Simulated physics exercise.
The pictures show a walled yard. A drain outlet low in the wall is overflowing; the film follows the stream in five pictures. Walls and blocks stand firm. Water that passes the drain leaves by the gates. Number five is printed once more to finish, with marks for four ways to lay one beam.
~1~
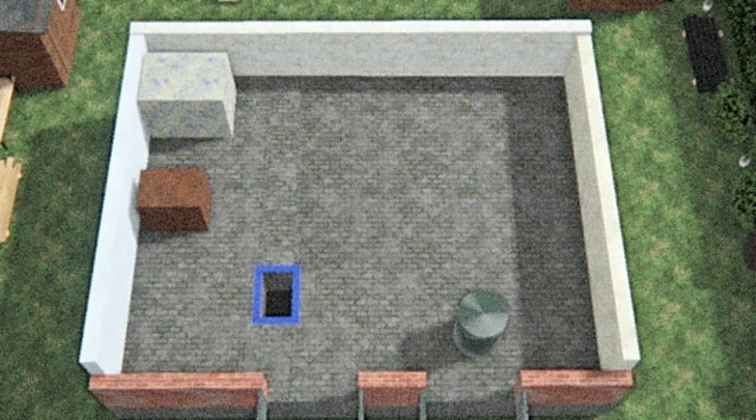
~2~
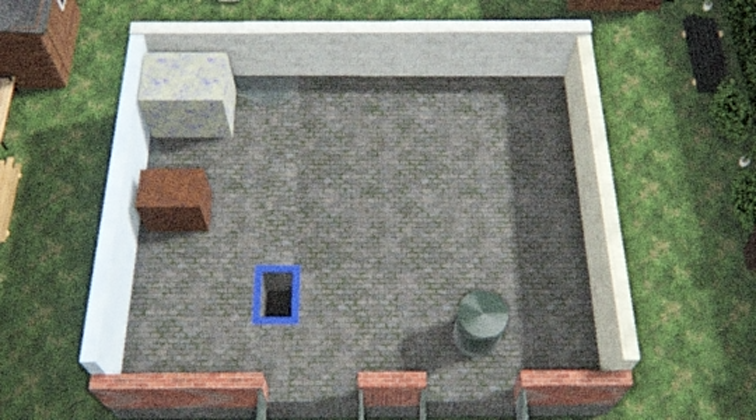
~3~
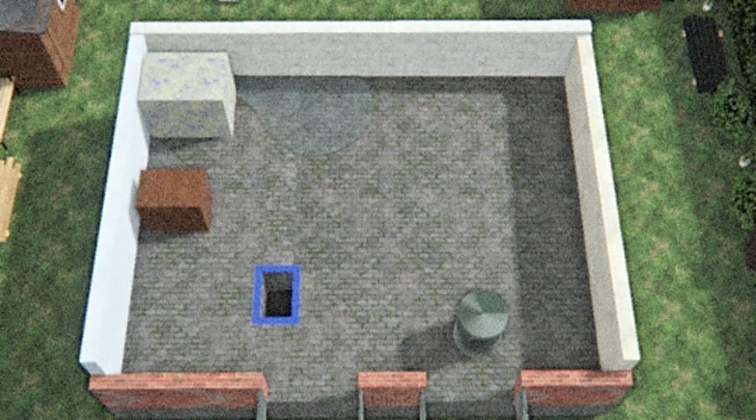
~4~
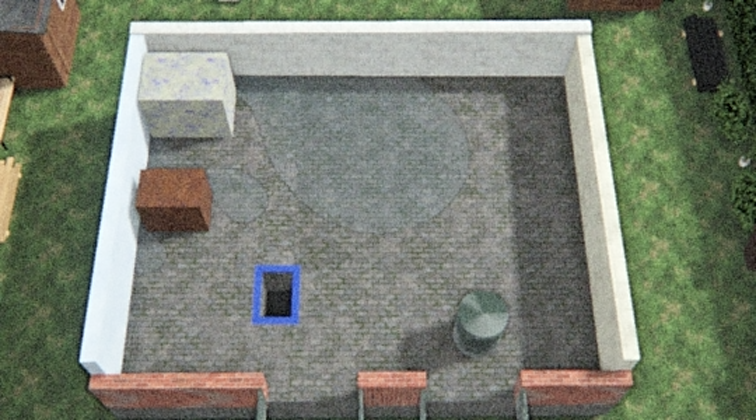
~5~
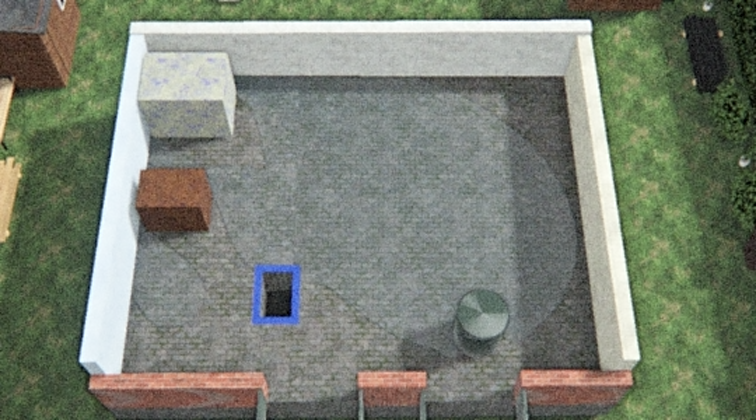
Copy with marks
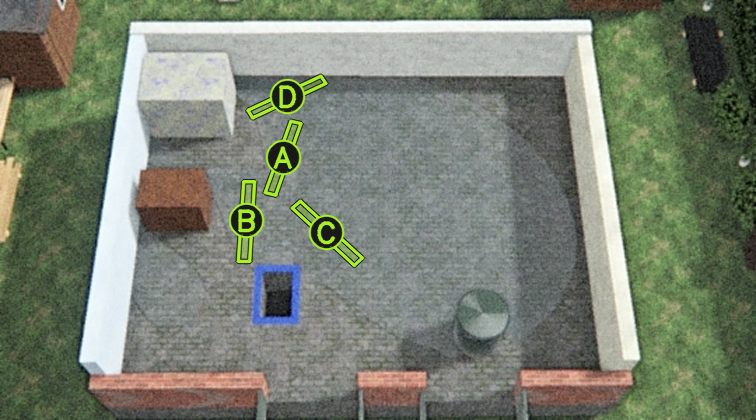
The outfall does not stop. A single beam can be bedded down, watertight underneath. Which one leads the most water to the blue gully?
Choose D.
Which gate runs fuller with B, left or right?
More leaves on the right.
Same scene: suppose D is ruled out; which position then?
Position A.
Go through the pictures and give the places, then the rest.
Outfall partly hidden; blue gully at (277, 294); open gate at (468, 387); open gate at (314, 388); 1 % of the ground is wet; blue gully still dry, in the first picture.
Front seen at (290, 80), 3 % of the ground wet; blue gully still dry, in the second picture.
Front seen at (370, 96), 10 % of the ground wet; blue gully still dry, in the third picture.
Front seen at (446, 203), 28 % of the ground wet; blue gully still dry, in the fourth picture.
Front seen at (539, 321), 56 % of the ground wet; blue gully still dry, in the fifth picture.
On the marked copy, A from (270, 193) to (295, 122); B from (243, 261) to (249, 181); C from (296, 204) to (358, 261); D from (250, 114) to (323, 79).
With A, about 11 % of the stream goes into the blue gully, about 87 % out by the gates.
With B, about 3 % of the stream goes into the blue gully, about 95 % out by the gates.
With C, about 5 % of the stream goes into the blue gully, about 93 % out by the gates.
With D, about 30 % of the stream goes into the blue gully, about 67 % out by the gates.
